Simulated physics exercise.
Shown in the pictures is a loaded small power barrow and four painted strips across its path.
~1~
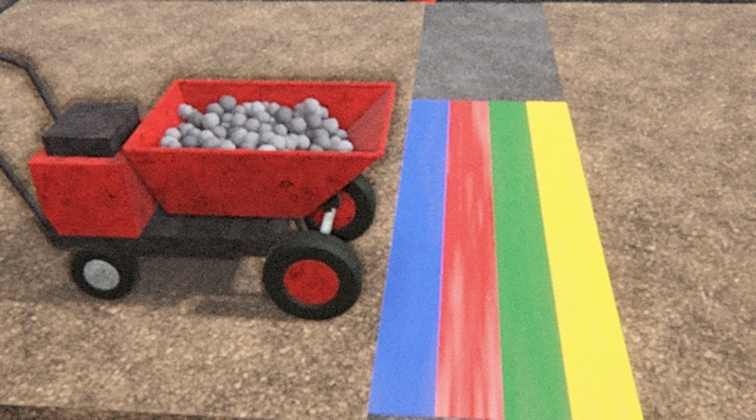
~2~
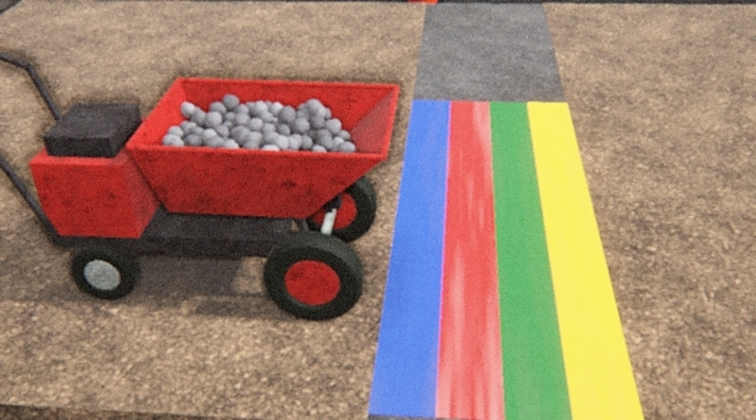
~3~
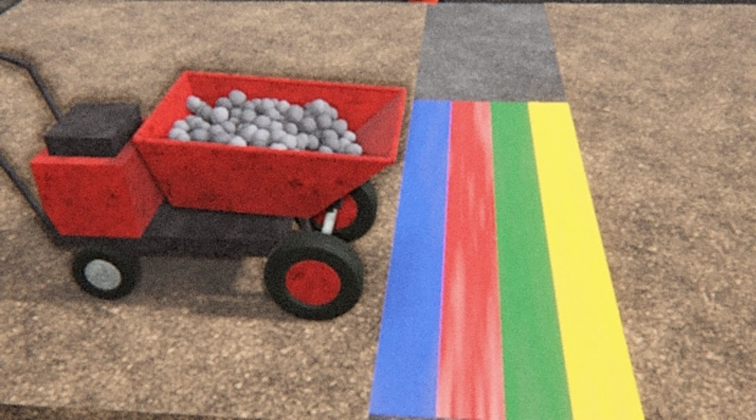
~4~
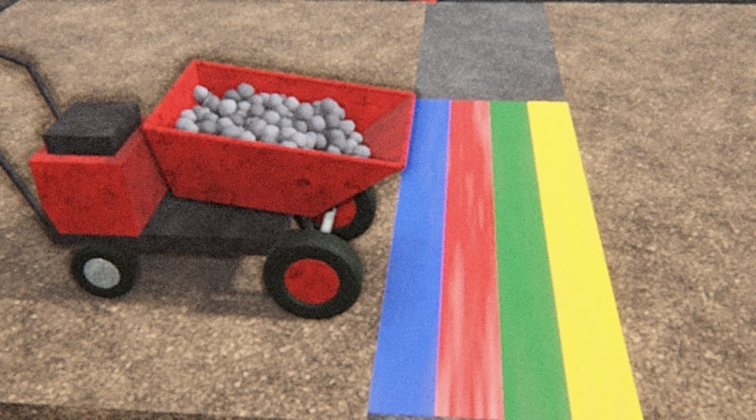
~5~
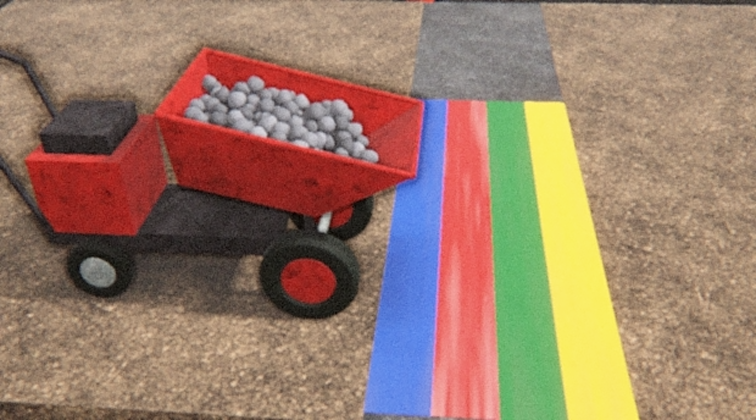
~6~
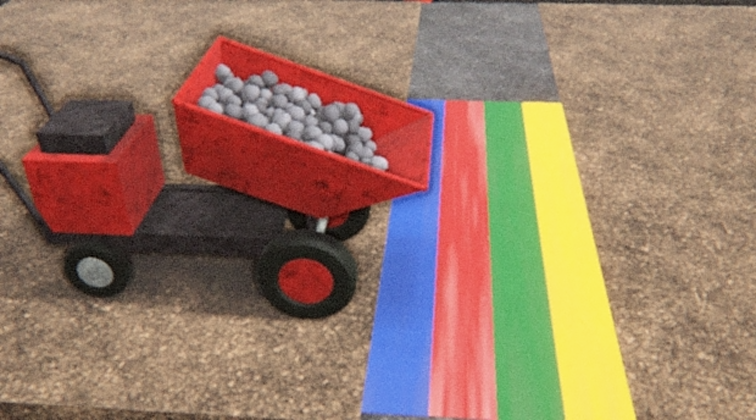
A red power barrow with black-rimmed wheels, its skip loaded with round grey cobbles, stands at the left on rough brown ground, seen from slightly above and to the side. To its right lie four painted strips, blue, red, green and yellow, with a dark grey patch beyond them. The skip starts level and tilts steadily forward to the right, its lip lowering over the blue strip, while the view shifts very slightly.
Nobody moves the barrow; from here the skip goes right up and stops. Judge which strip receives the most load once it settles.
The strip receiving the most is the green one.
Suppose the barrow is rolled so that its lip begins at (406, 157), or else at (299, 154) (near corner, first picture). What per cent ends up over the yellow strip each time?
About 30 % and about 10 %.
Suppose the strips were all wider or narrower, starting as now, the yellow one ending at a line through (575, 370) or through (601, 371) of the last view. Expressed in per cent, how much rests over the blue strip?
Shares: Near 0 %; near 0 %.
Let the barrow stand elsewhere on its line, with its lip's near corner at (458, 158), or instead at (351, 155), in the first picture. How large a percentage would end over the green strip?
Near 10 % and 30 %.
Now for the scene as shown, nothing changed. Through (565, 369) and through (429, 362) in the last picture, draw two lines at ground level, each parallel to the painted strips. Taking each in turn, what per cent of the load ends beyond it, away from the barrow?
Around 30 in a hundred for the first, 80 in a hundred for the second.
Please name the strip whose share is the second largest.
The next spot goes to the yellow strip.
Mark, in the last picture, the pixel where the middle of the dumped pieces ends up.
Close to (532, 278), more or less.
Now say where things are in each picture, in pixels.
Lip of the skip at (379, 156), level; top of the load at (252, 127), round cobbles; blue strip at (407, 355); red strip at (469, 358); green strip at (533, 361); yellow strip at (597, 364), in the first picture.
Lip of the skip at (383, 158), level; top of the load at (255, 127), in the second picture.
Lip of the skip at (392, 162), tipped barely; top of the load at (249, 131), in the third picture.
Lip of the skip at (402, 167), tipped a little; top of the load at (257, 126), in the fourth picture.
Lip of the skip at (413, 176), tipped a little; top of the load at (245, 116), in the fifth picture.
Lip of the skip at (424, 189), tipped clearly; top of the load at (249, 110); blue strip at (401, 354); red strip at (463, 358); green strip at (526, 361); yellow strip at (591, 364), in the sixth picture.
Soon, skip tipped steeply; all in the skip.
A while on, skip tipped steeply; about two thirds in the skip; a small part over the red strip; about a quarter over the green strip; a small part over the yellow strip.
Towards the end, skip tipped right over; about a quarter in the skip; a small part over the red strip; about a third over the green strip; about a quarter over the yellow strip; a small part off the paint.
Finally, skip tipped right over; about a quarter in the skip; none over the blue strip; a small part over the red strip; about a third over the green strip; about a quarter over the yellow strip; a small part off the paint.
